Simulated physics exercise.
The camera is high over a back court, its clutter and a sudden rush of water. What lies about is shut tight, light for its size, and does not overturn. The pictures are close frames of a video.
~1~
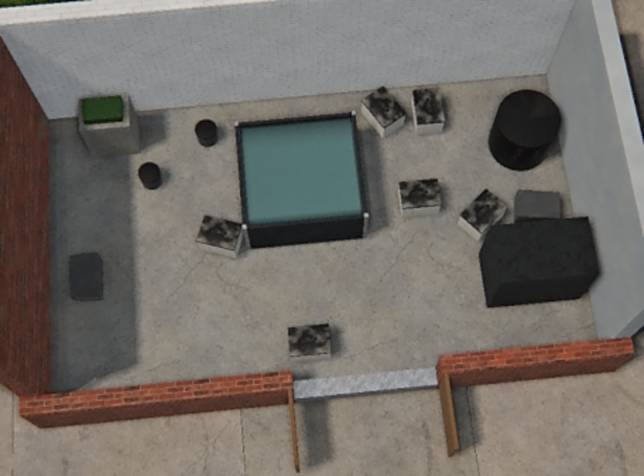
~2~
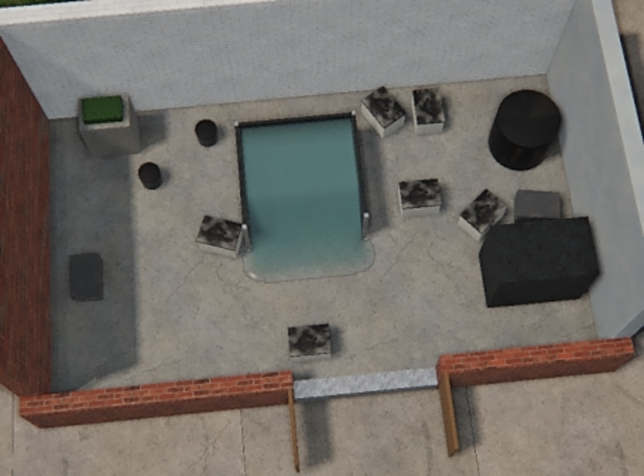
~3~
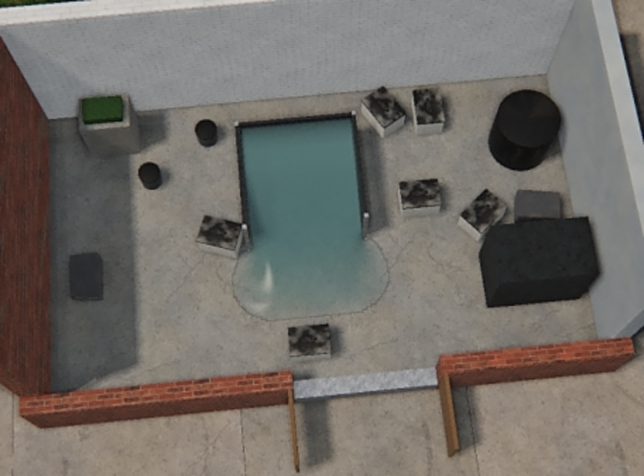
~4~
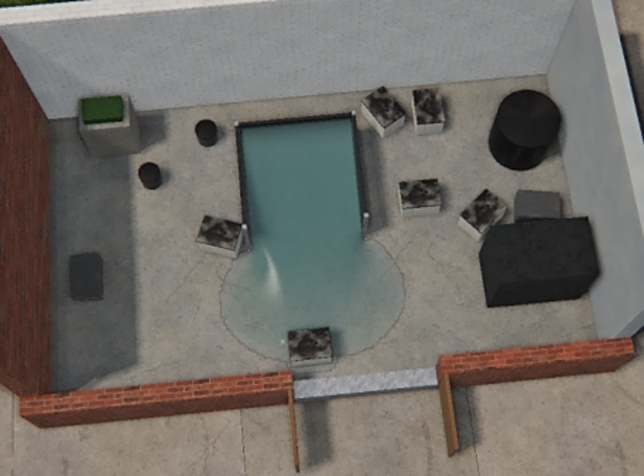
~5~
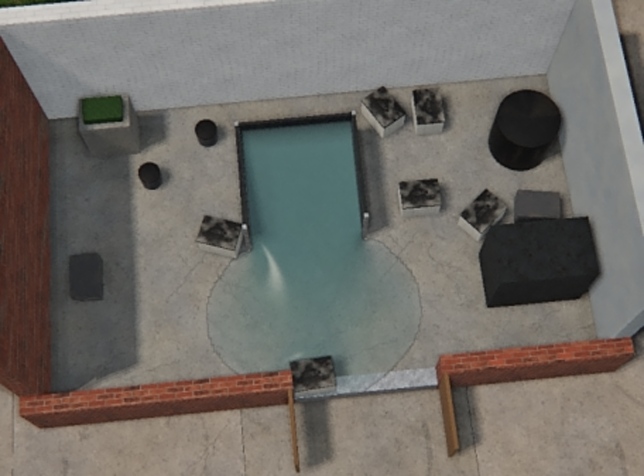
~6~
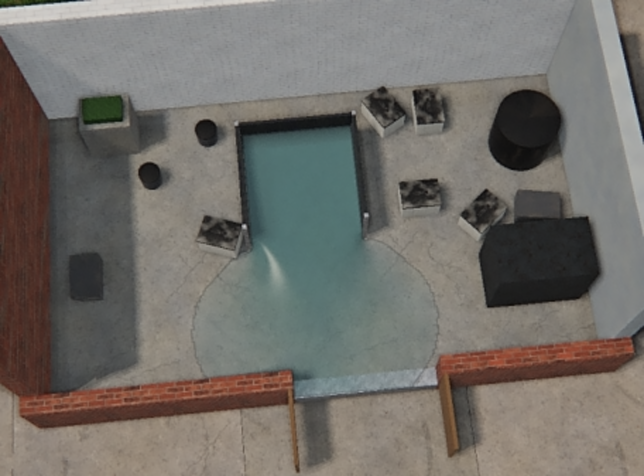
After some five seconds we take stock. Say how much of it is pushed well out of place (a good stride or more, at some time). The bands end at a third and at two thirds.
It is under a third.
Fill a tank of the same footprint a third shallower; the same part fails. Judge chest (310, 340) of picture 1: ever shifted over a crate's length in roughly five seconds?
Answer: Moved that far.
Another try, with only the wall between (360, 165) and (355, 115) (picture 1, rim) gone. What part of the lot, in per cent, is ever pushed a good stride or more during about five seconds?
Some 50 per cent.
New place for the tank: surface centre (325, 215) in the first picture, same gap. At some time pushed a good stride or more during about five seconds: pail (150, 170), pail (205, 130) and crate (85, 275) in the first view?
One after the other: Less than that, under that, that far or more.
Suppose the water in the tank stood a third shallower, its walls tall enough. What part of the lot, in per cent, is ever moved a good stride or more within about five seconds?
Roughly 20 per cent.
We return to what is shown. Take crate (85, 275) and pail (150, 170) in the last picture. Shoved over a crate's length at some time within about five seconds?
In that order: Swept aside, less than that.
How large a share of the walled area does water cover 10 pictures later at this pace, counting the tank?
Close to 40 %.
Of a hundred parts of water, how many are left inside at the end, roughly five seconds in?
I make it 48 per cent.
A moment on, 1 of 10 are well off their spots; 0 afloat.
Next, 1 of 10 are well off their spots; 0 afloat.
Later, 1 of 10 are well off their spots; 0 afloat.
In the end, 2 of 10 are well off their spots, and 2 have been at some point; 1 afloat.
